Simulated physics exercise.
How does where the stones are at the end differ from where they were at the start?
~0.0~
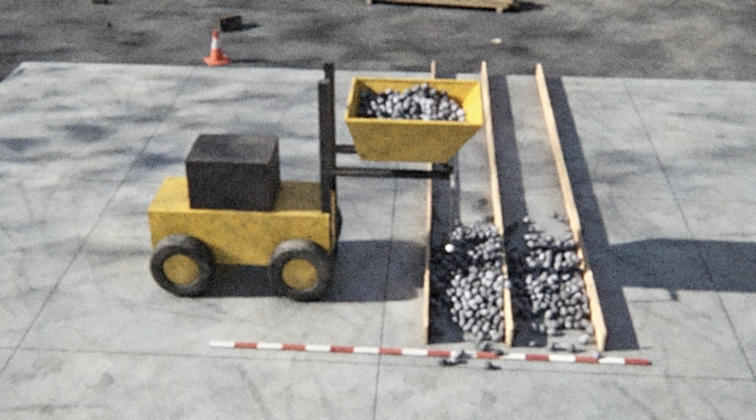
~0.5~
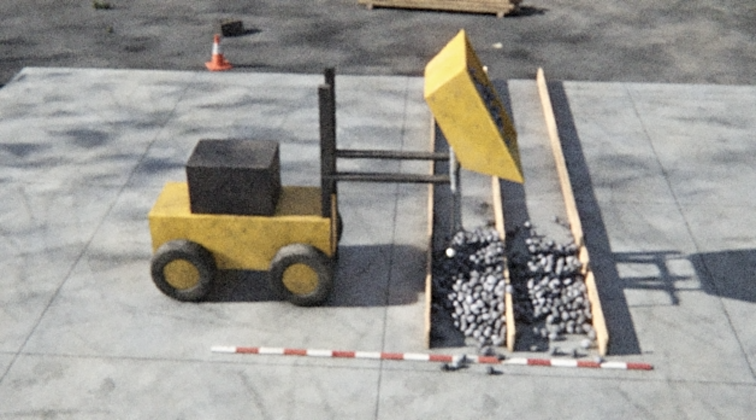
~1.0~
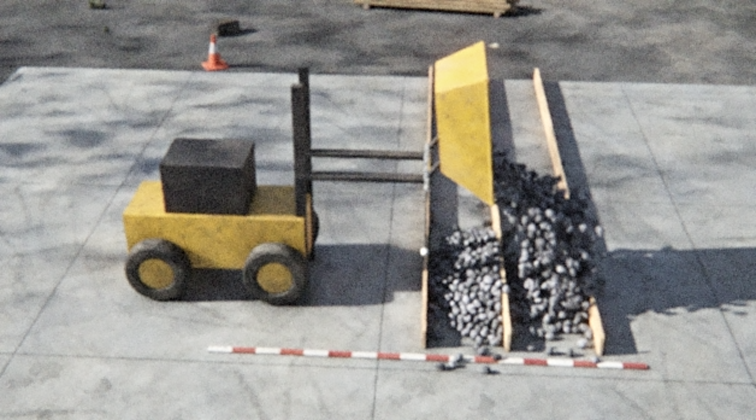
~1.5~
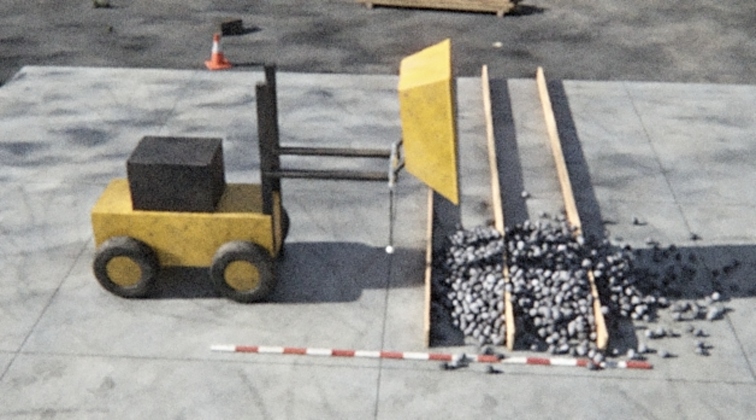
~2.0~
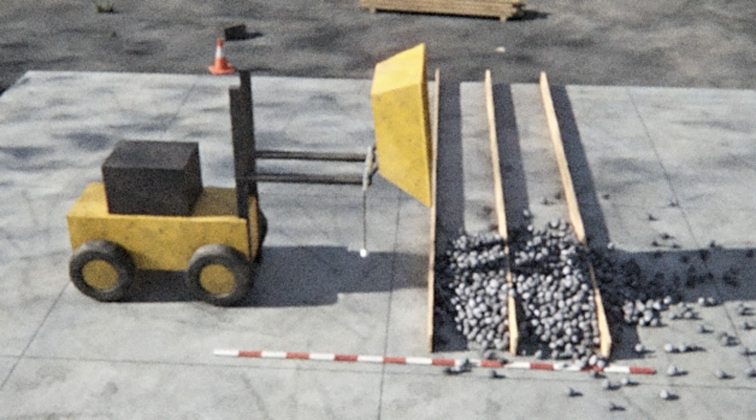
At the start, some stones were up in the raised yellow skip and the rest lay between the planks. By the end they were all down on the ground, lying further to the right overall, with the far bay much fuller and some scattered past the last plank.
